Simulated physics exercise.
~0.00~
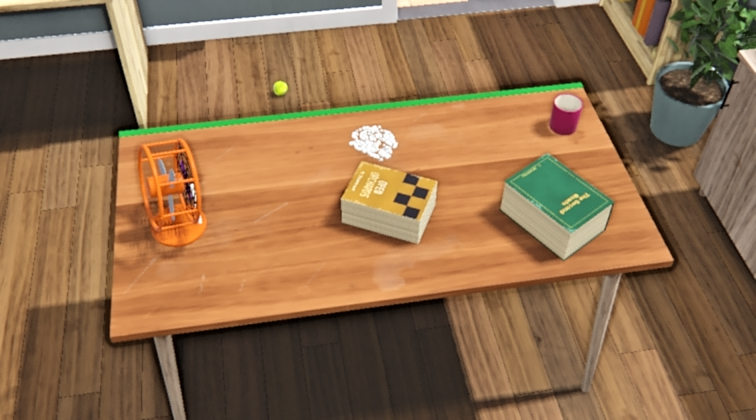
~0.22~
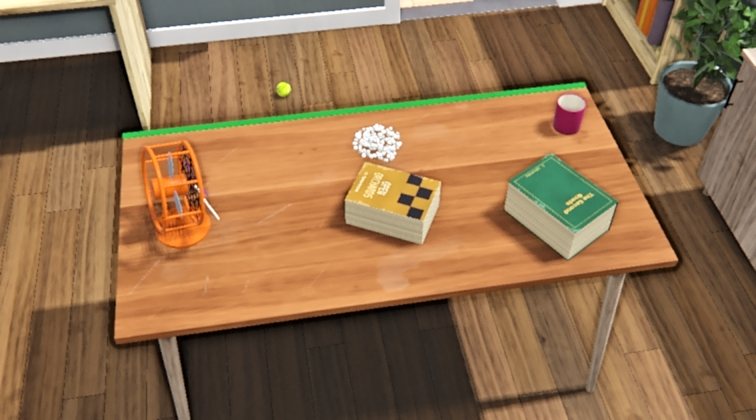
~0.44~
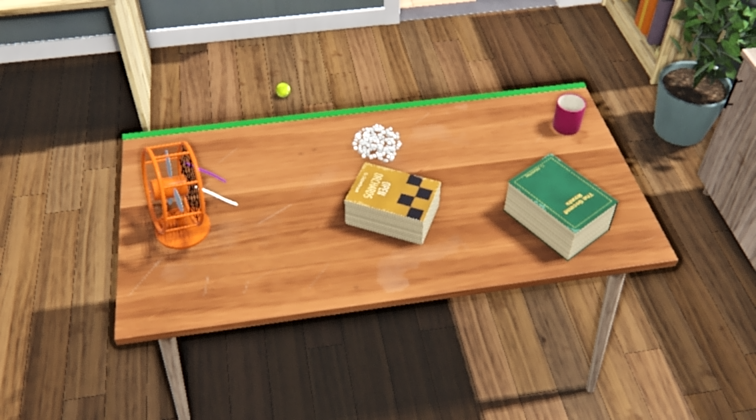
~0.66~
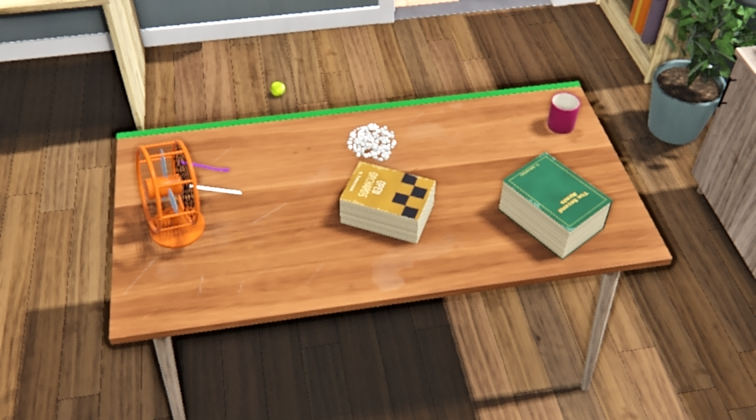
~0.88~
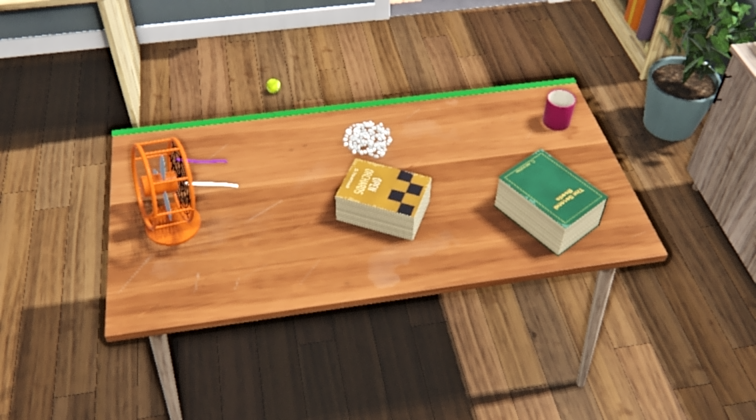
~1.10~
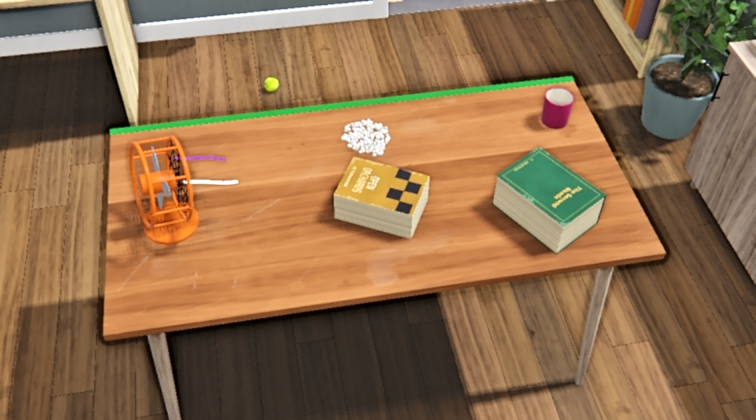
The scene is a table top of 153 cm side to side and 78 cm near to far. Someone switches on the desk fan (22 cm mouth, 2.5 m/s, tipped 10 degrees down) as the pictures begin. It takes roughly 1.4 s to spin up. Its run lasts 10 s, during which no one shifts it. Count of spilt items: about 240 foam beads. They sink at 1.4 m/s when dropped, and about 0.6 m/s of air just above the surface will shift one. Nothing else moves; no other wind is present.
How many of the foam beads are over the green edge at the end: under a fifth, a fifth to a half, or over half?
The share is a majority.
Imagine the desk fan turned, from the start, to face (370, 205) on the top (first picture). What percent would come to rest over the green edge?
Result: Approx. 100 percent.
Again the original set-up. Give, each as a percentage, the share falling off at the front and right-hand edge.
Roughly 0 % front, 10 % right-hand.
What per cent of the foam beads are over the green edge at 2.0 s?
About 90 %.
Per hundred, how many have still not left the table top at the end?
Close to 2 in a hundred are still there.
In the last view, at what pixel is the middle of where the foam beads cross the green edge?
Roughly at pixel (415, 95).
After 2.0 s, 87 % are over the green edge; 78 % have settled or left.
After 3.2 s, 87 % are over the green edge; 99 % have settled or left.
After 5.5 s, 87 % are over the green edge; 99 % have settled or left.
After 10.0 s, at the end, 87 % are over the green edge.
